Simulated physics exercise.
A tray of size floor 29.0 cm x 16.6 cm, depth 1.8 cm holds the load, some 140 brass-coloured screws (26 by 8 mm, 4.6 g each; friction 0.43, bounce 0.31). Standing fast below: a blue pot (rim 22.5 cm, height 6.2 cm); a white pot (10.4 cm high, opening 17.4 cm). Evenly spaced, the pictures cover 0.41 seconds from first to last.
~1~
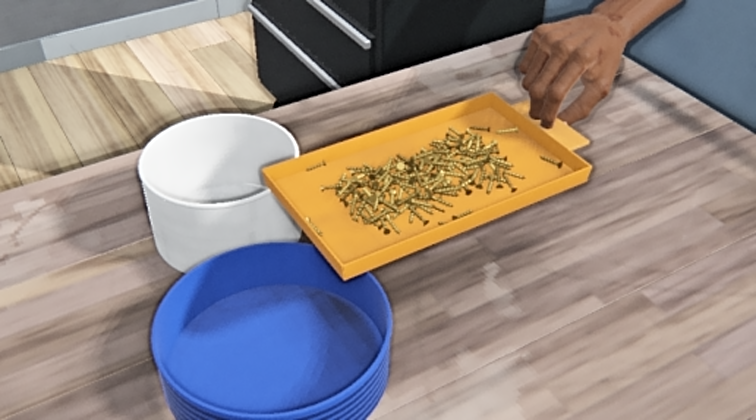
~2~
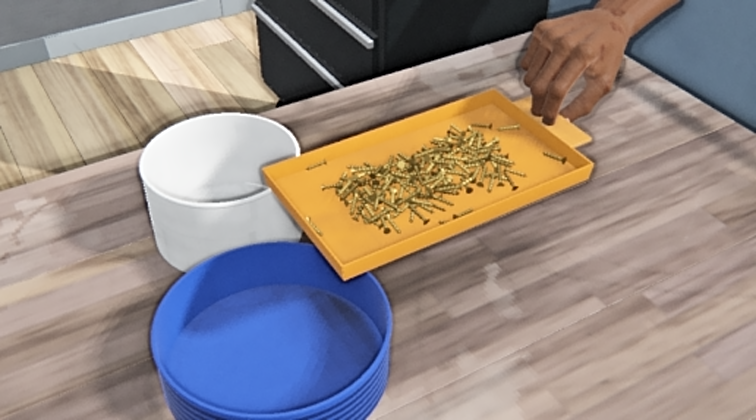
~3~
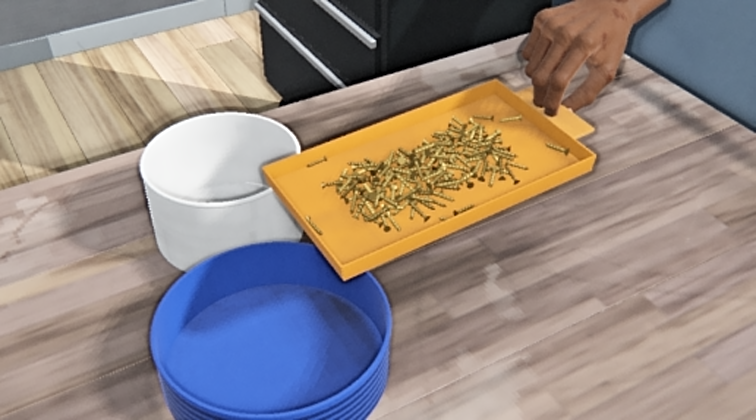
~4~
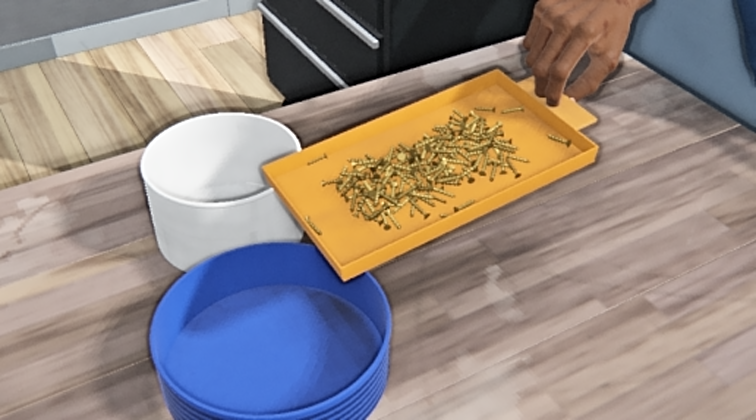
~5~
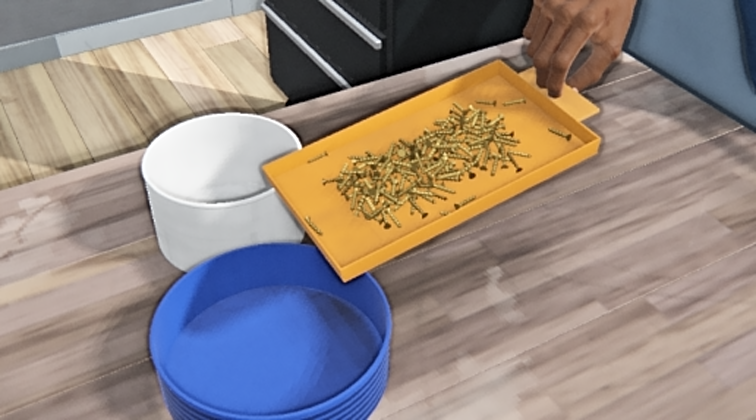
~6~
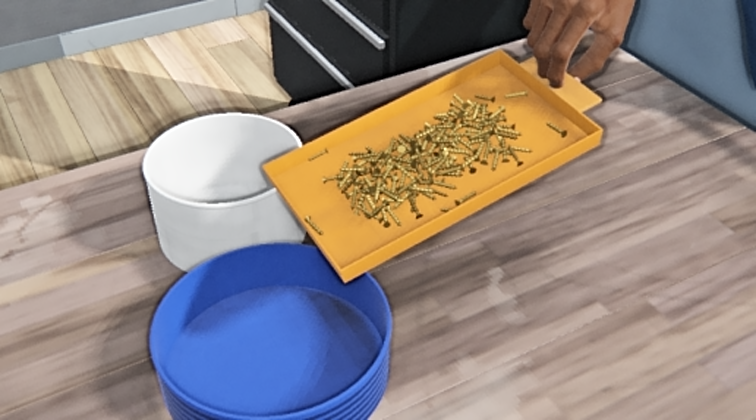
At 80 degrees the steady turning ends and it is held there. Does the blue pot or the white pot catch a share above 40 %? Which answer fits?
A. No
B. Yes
Answer: B.
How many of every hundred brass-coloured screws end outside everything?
About 0%.
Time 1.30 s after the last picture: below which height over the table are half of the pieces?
The halfway height sits near 18 cm above the table.
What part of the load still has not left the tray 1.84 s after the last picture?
Around 90 per cent of the load still sits with the tray.
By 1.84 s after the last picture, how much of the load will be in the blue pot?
Near 5 per cent so far.
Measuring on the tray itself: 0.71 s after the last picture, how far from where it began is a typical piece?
About 8 centimetres.
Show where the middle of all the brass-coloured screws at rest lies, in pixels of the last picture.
Roughly at pixel (295, 364).
Then, 0.71 s after the last picture, tilt 34 degrees; tray 100 %; middle of all pieces on or above the table near (365, 181).
Then, 1.30 s after the last picture, tilt 53 degrees; tray 100 %; middle of all pieces on or above the table near (336, 194).
Then, 1.84 s after the last picture, tilt 70 degrees; blue pot 5 %, tray 90 %, in the air 5 %; middle of all pieces on or above the table near (312, 220).
Then, 2.36 s after the last picture, tilt 80 degrees; blue pot 75 %, tray 25 %; middle of all pieces on or above the table near (289, 334).
In the end, blue pot 75 %, tray 25 %.
